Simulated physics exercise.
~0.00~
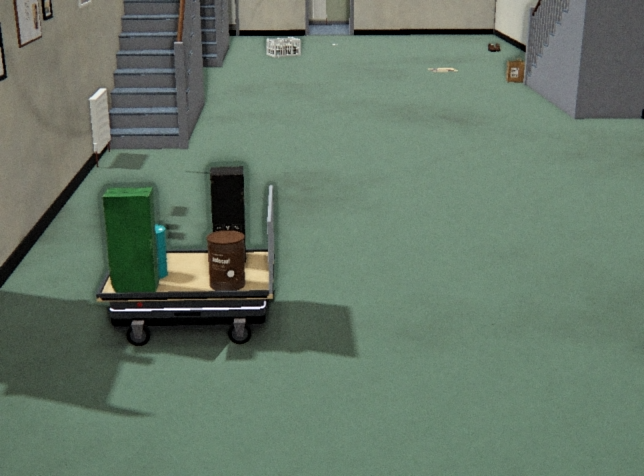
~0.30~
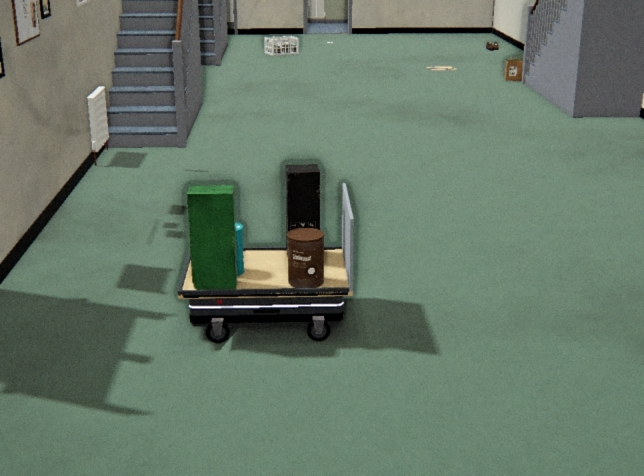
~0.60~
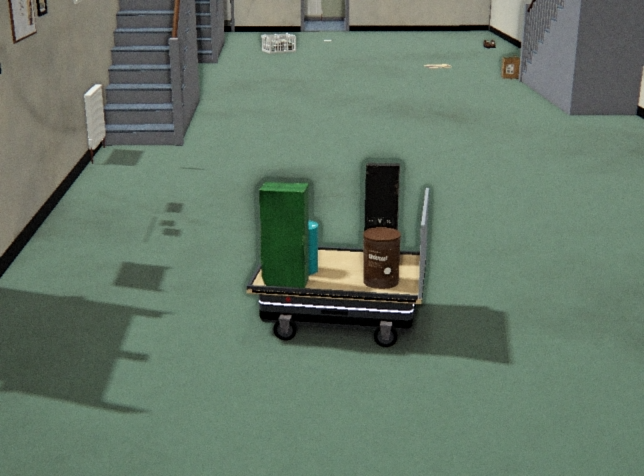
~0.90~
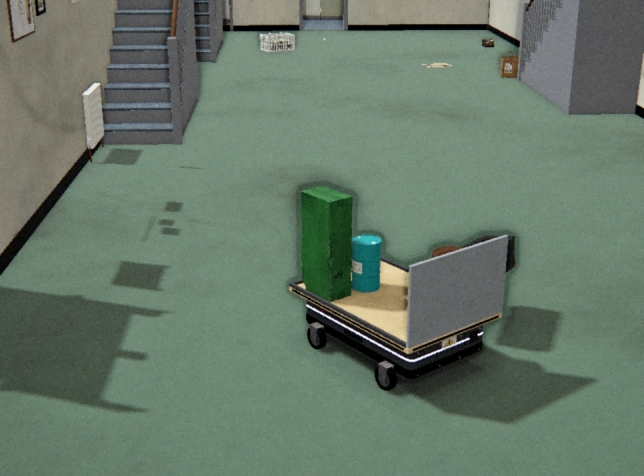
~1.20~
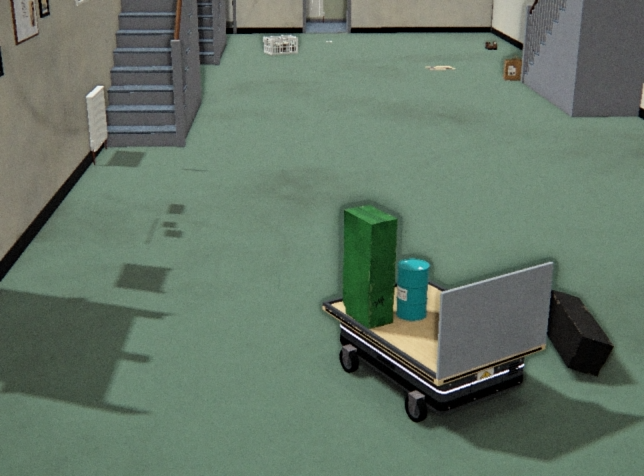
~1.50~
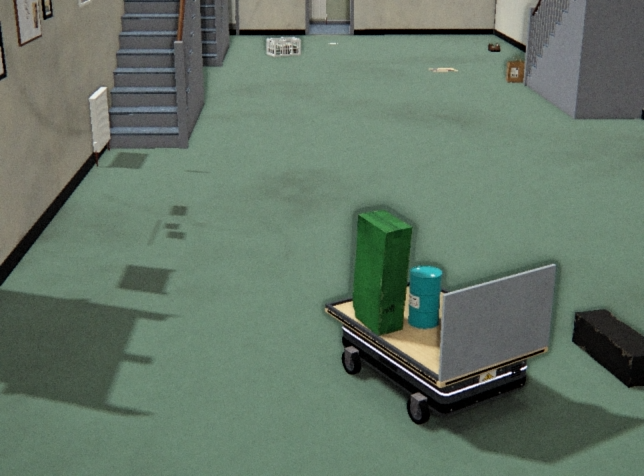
In the video, a flat cart carrying a green box, a turquoise canister, a brown pail and a tall black box rolls right across a green floor, then turns toward the viewer; the black box topples off and ends lying on the floor beside the stopped cart.
